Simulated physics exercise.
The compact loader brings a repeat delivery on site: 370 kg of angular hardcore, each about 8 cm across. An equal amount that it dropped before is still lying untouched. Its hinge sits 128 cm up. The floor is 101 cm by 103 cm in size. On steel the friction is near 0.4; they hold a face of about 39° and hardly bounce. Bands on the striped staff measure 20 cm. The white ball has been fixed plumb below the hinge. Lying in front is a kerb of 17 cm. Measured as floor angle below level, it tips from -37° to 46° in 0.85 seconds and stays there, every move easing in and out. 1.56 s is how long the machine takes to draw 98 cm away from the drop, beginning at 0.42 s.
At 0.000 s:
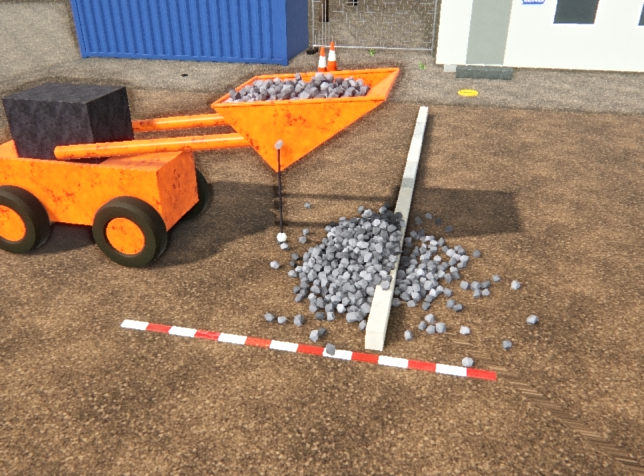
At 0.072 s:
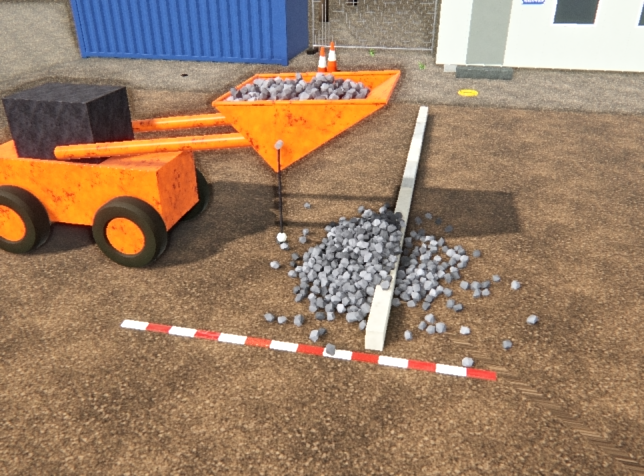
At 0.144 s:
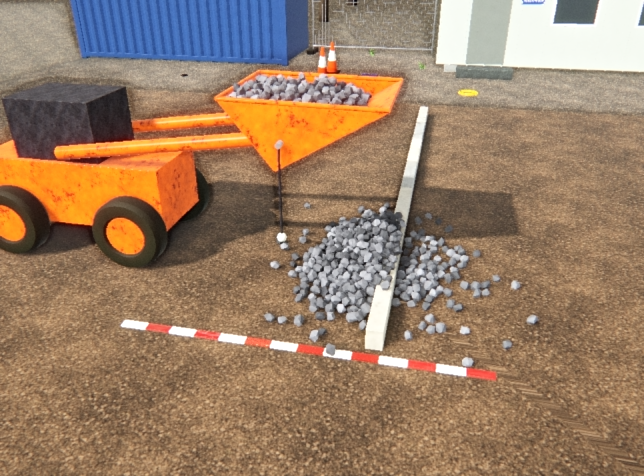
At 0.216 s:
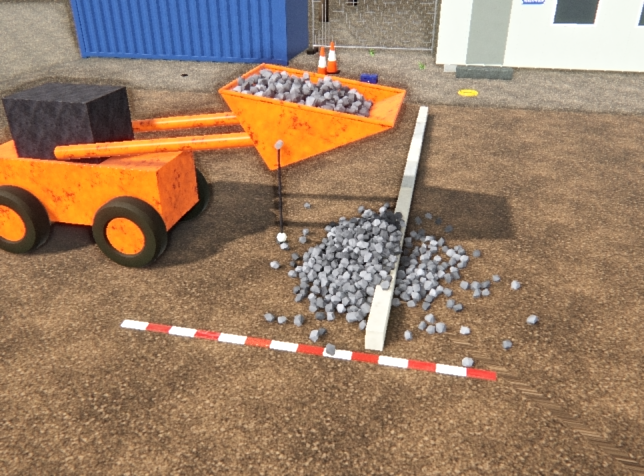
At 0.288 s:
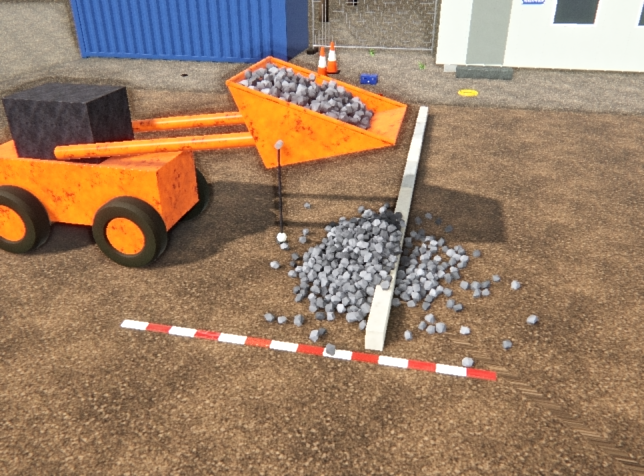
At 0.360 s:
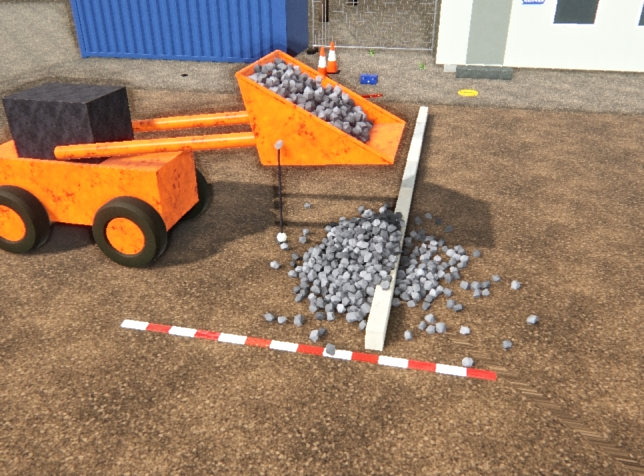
The orange loader's stone-filled bucket tilts downward to the right above a gray stone pile.
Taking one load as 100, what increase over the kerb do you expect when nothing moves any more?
8 out of 100.
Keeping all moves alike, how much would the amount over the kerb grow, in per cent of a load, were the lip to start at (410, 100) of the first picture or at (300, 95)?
Some 25 percent first and 0 percent second.
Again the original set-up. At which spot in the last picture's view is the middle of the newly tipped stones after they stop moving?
Around (332, 247) in the last picture.
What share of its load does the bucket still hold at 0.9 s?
Near 45 per cent of the load is held.
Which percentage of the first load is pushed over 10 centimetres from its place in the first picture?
Roughly 5 % of them.
After 0.6 s the floor is at 33°; in per cent of one load, 100 in the bucket, 82 on this side of the kerb, 18 over the kerb; the foremost stones are at (496, 292).
After 0.9 s the floor is at 46°; in per cent of one load, 47 in the bucket, 135 on this side of the kerb, 18 over the kerb; the foremost stones are at (496, 292).
After 2.4 s the floor is at 46°; in per cent of one load, 0 in the bucket, 174 on this side of the kerb, 26 over the kerb; the foremost stones are at (496, 292).
After 5.1 s the floor is at 46°; in per cent of one load, 0 in the bucket, 174 on this side of the kerb, 26 over the kerb; the foremost stones are at (496, 292). Net gain over the kerb, 8.
